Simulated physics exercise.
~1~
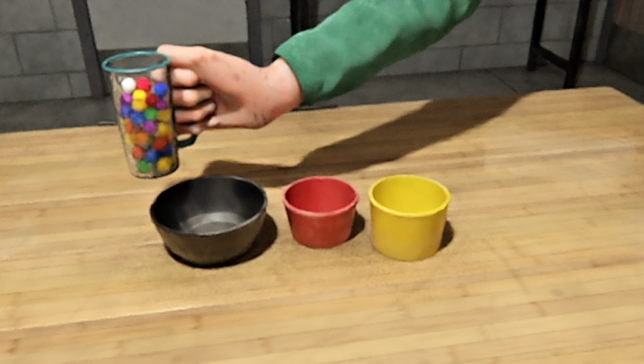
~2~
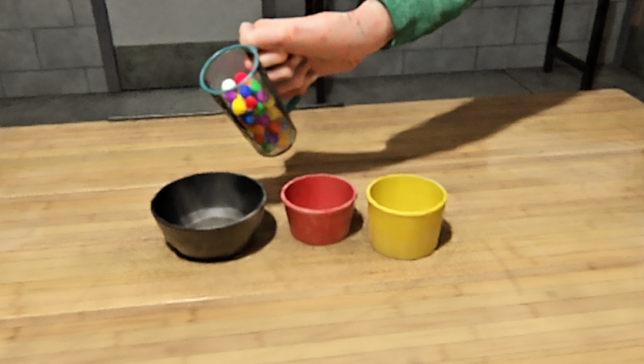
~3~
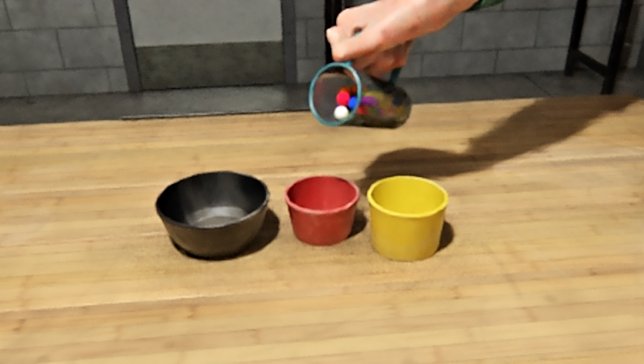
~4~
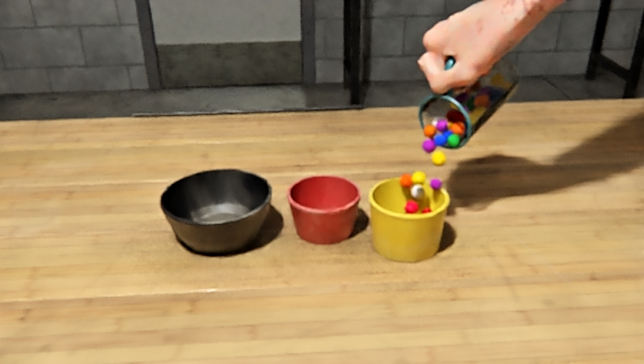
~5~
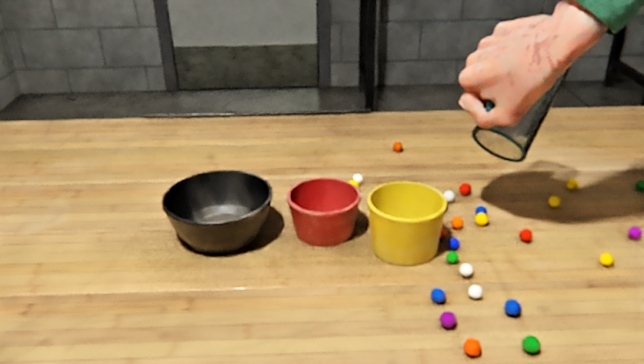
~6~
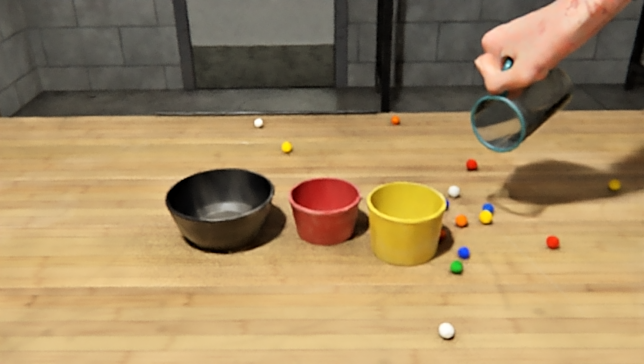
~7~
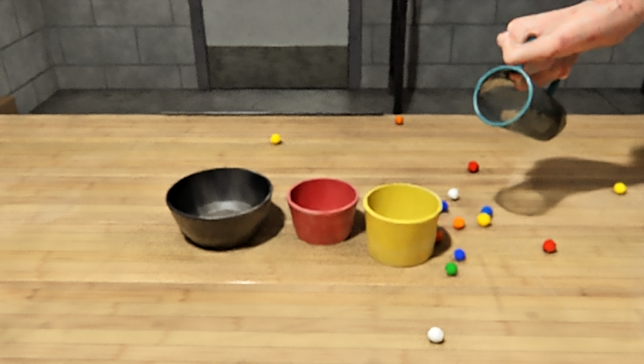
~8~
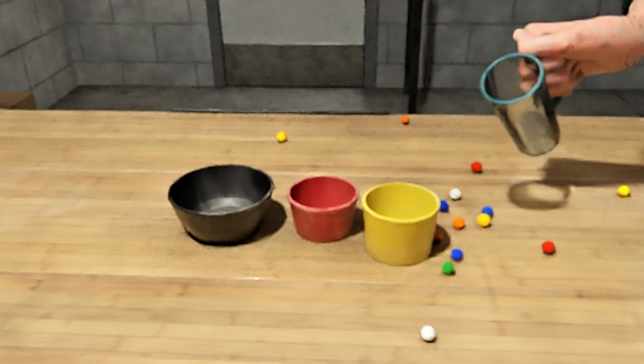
On a wooden table, a hand tips colourful marbles over the yellow dish, scattering many outside.
